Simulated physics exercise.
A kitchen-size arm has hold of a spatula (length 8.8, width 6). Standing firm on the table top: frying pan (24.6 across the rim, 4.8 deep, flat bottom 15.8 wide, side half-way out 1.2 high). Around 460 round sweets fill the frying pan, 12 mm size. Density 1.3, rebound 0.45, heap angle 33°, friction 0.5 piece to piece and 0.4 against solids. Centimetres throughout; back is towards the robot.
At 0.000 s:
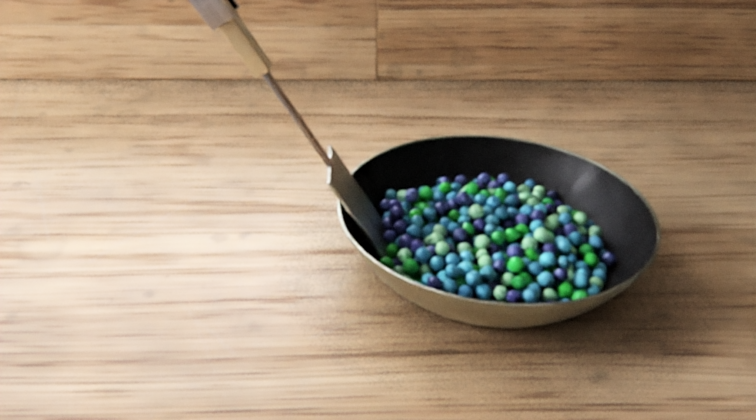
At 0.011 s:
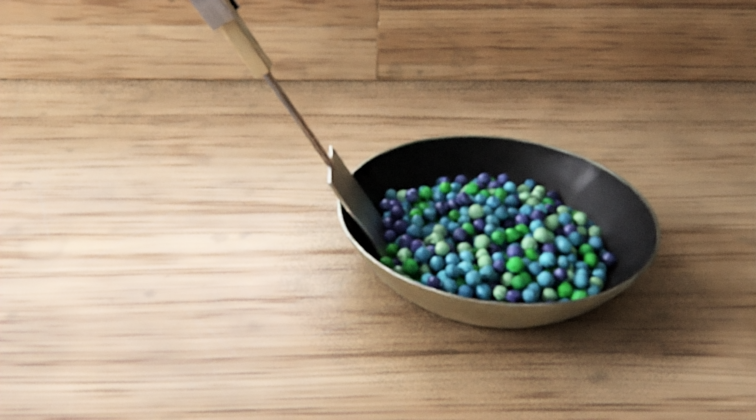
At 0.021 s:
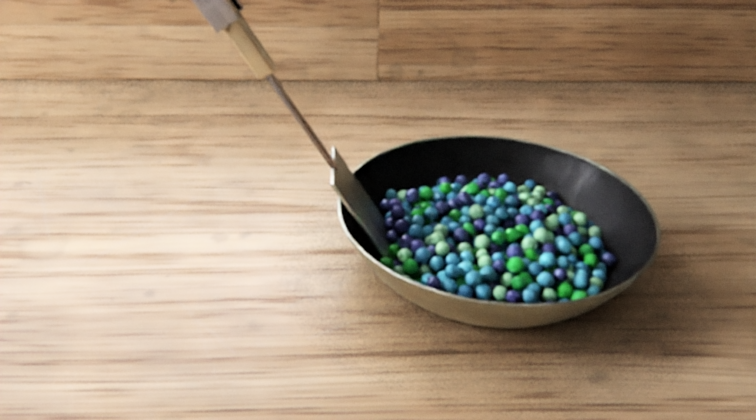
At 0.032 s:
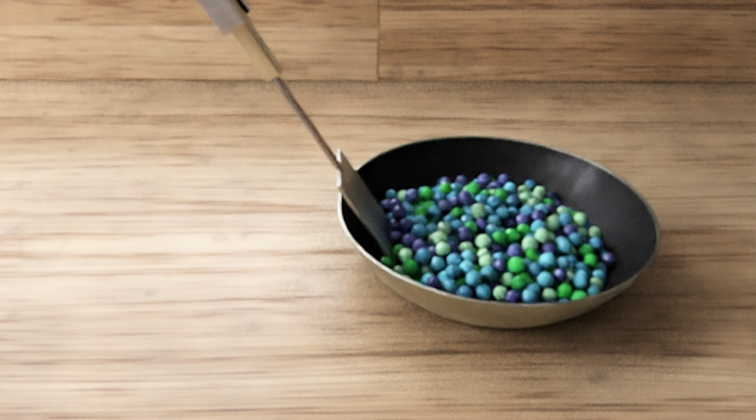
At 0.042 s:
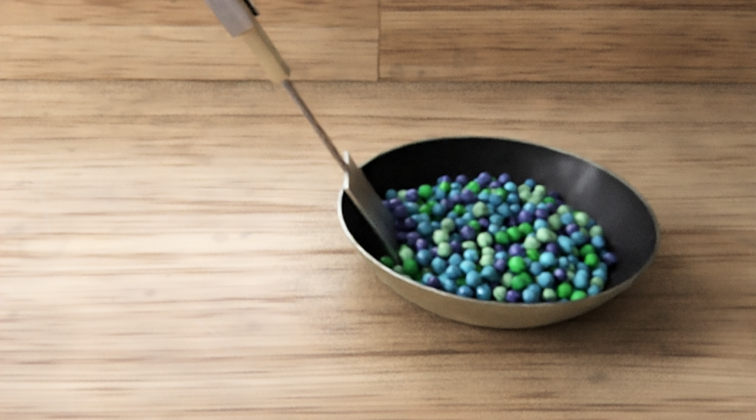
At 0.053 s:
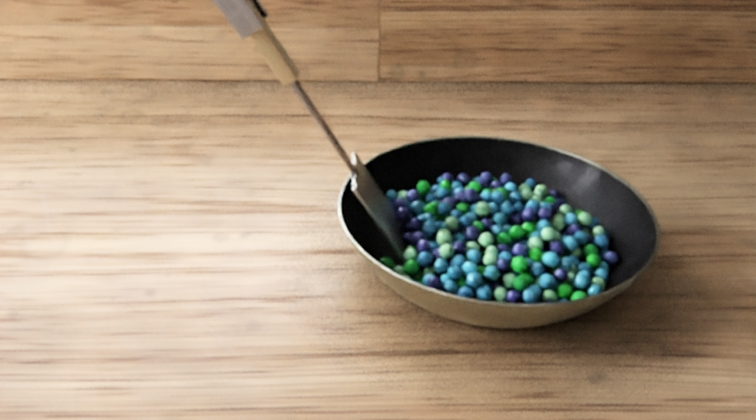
Small blue, green and purple balls filling a black frying pan on a wooden table, a spatula nudging slightly rightward into them.
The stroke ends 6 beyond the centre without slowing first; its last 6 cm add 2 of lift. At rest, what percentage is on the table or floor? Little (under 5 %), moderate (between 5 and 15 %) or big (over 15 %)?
A little share, under 5 %, ends on the table or floor.
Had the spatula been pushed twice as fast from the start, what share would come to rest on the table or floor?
It would be near 10 per cent.
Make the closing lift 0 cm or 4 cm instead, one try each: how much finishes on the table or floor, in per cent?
About 0 and 0 per cent.
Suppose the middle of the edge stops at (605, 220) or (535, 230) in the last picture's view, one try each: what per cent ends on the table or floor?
About 15 and 0 per cent.
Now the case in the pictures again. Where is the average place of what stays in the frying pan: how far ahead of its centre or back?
Roughly 3.5 cm ahead.
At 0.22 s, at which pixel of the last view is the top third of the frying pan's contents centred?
Around (550, 217).
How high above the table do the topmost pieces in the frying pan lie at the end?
About 6.0 cm.
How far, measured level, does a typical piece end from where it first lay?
Roughly 3 cm.
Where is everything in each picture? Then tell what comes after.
The first frame shows spatula top edge at (329, 163), sloping 59°; upper third of the load around (492, 226), from x 385 to 610, top at y 180; 458 in the frying pan.
The second frame shows spatula top edge at (330, 163), sloping 59°; upper third of the load around (492, 227), from x 385 to 610, top at y 180.
The third frame shows spatula top edge at (333, 165), sloping 59°; upper third of the load around (492, 226), from x 385 to 610, top at y 180.
The fourth frame shows spatula top edge at (338, 167), sloping 59°; upper third of the load around (490, 226), from x 385 to 610, top at y 180.
The fifth frame shows spatula top edge at (346, 169), sloping 59°; upper third of the load around (491, 224), from x 385 to 610, top at y 180.
The sixth frame shows spatula top edge at (354, 170), sloping 59°; upper third of the load around (497, 225), from x 385 to 610, top at y 180; 458 in the frying pan.
After 0.14 s, sloping 59°, highest piece 5 above the table; 458 in the frying pan.
After 0.22 s, sloping 59°, highest piece 6 above the table; 458 in the frying pan.
After 0.46 s, sloping 59°, highest piece 6 above the table; 452 in the frying pan, 5 on the table or floor, 1 on the blade or in flight.
After 1.51 s, sloping 59°, highest piece 6 above the table; 452 in the frying pan, 6 on the table or floor.
At rest, 452 in the frying pan, 6 on the table or floor. That is 1 % on the table or floor.
